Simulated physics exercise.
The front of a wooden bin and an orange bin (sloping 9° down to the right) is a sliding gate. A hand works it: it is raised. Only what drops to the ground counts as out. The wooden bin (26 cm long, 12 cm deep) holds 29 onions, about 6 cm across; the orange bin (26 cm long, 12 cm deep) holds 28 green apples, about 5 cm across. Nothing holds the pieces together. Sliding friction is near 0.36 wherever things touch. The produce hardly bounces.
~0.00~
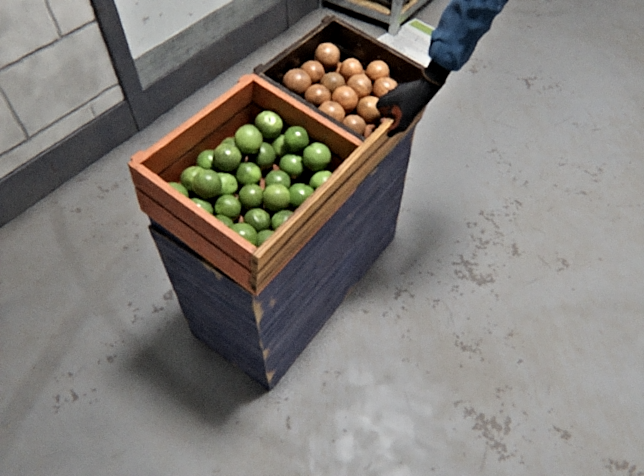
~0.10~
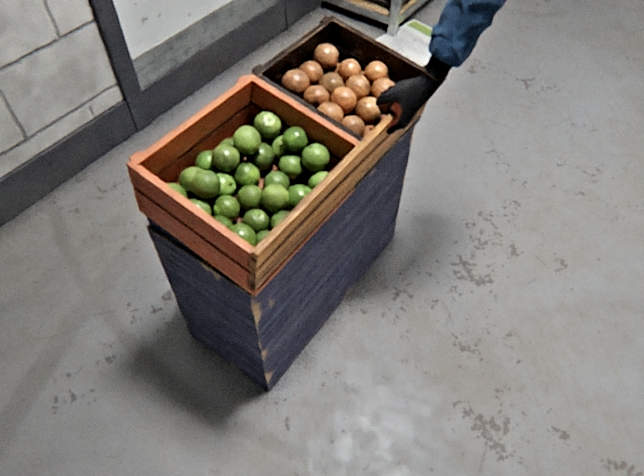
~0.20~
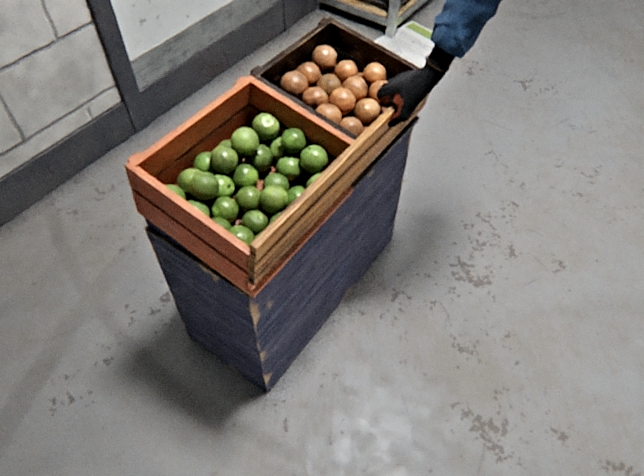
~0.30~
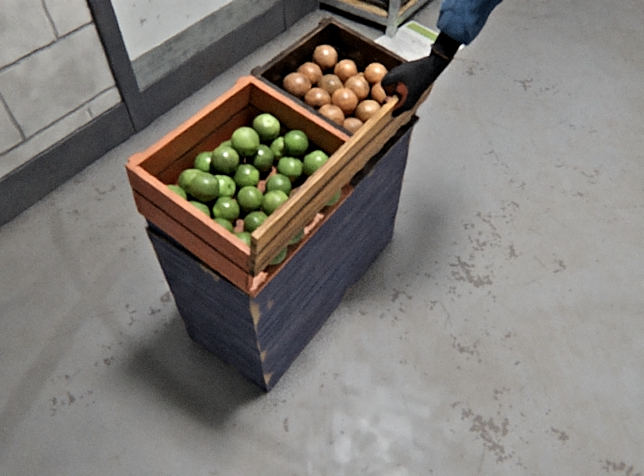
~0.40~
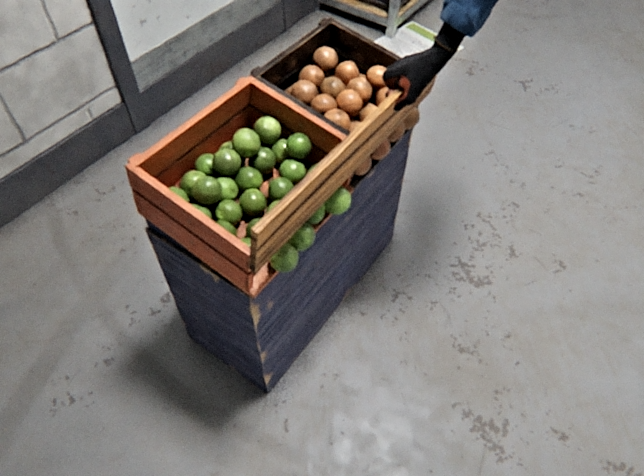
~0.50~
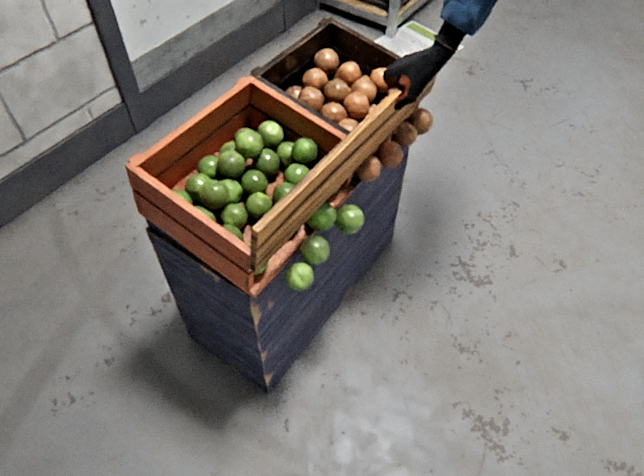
The clip opens on an orange bin of green apples beside a dark wooden bin of onions, with a gloved hand on their shared front gate. The hand raises the gate, gradually widening a gap beneath it. Green apples and onions then emerge through the gap, moving out past the bins' front edge.
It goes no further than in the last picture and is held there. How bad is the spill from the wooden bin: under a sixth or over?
The wooden bin loses over a sixth of its onions.
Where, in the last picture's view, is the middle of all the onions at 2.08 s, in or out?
Near (426, 284).
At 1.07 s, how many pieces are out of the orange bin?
Out by then, roughly: Orange bin 16.
After 0.75 s, the wooden bin is down by 6 of 29 and the orange bin is down by 4 of 28.
After 1.07 s, the wooden bin is down by 11 of 29 and the orange bin is down by 15 of 28.
After 1.51 s, the wooden bin is down by 18 of 29 and the orange bin is down by 27 of 28.
When it is over (at 2.08 s), the wooden bin is down by 29 of 29 and the orange bin is down by 28 of 28. Asked share, 29 of 29, 100 per cent.
